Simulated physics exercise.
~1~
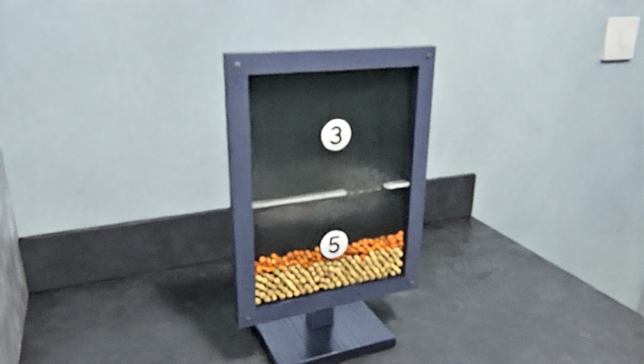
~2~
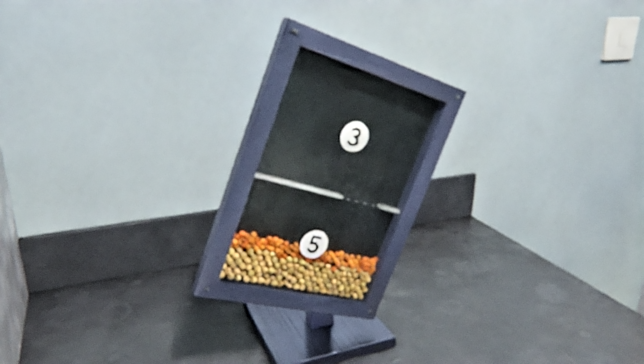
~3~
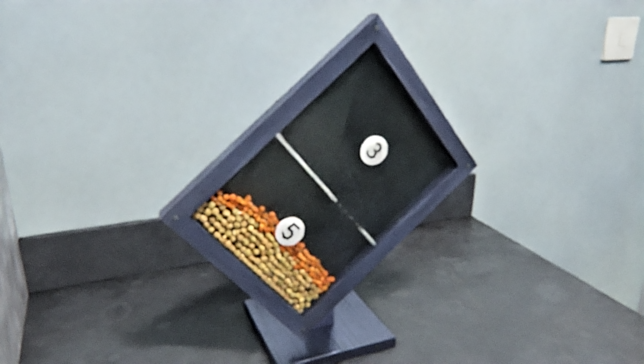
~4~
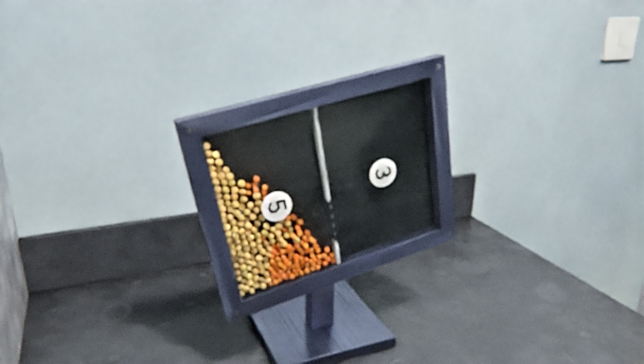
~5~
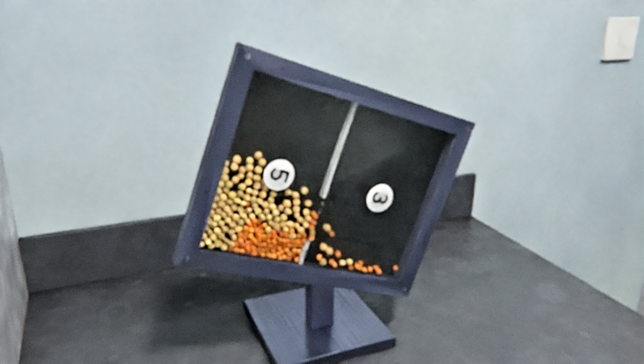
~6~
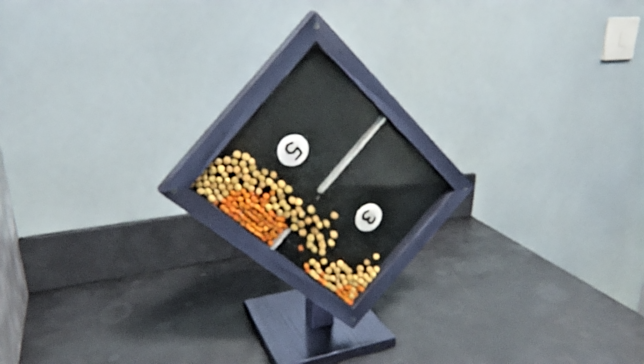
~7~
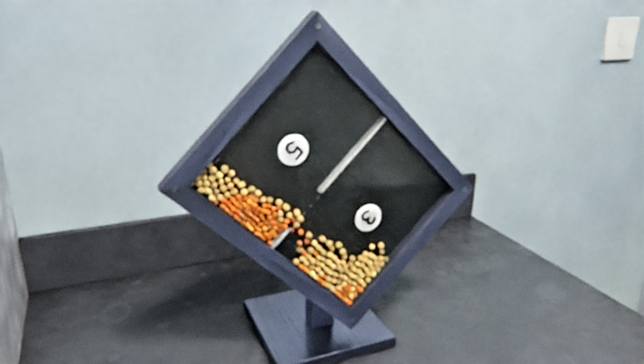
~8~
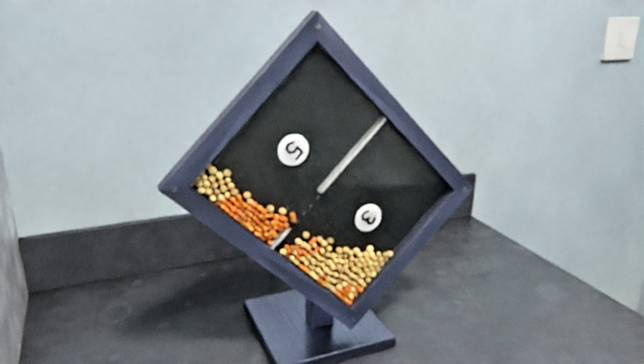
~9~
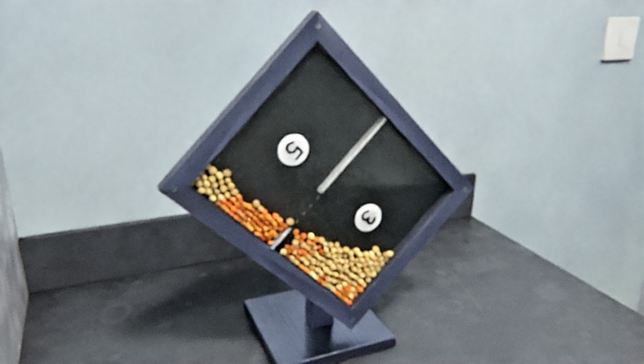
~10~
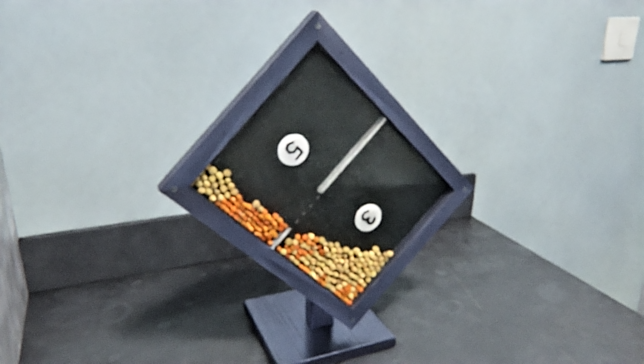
At the start, a dark blue framed box stands upright on a stand, with orange beads lying over pale ones in the lower chamber and the upper chamber empty. The box turns clockwise, and the beads slide toward the lower left as the divider tilts. Once the divider is nearly upright, the beads lie heaped on its left side. As the box tips further, beads spill through a gap near the divider's lower end into the right chamber. The box then stops tilted while more beads pour across. Finally everything rests, with more beads in the right chamber and a smaller mixed pile left behind.
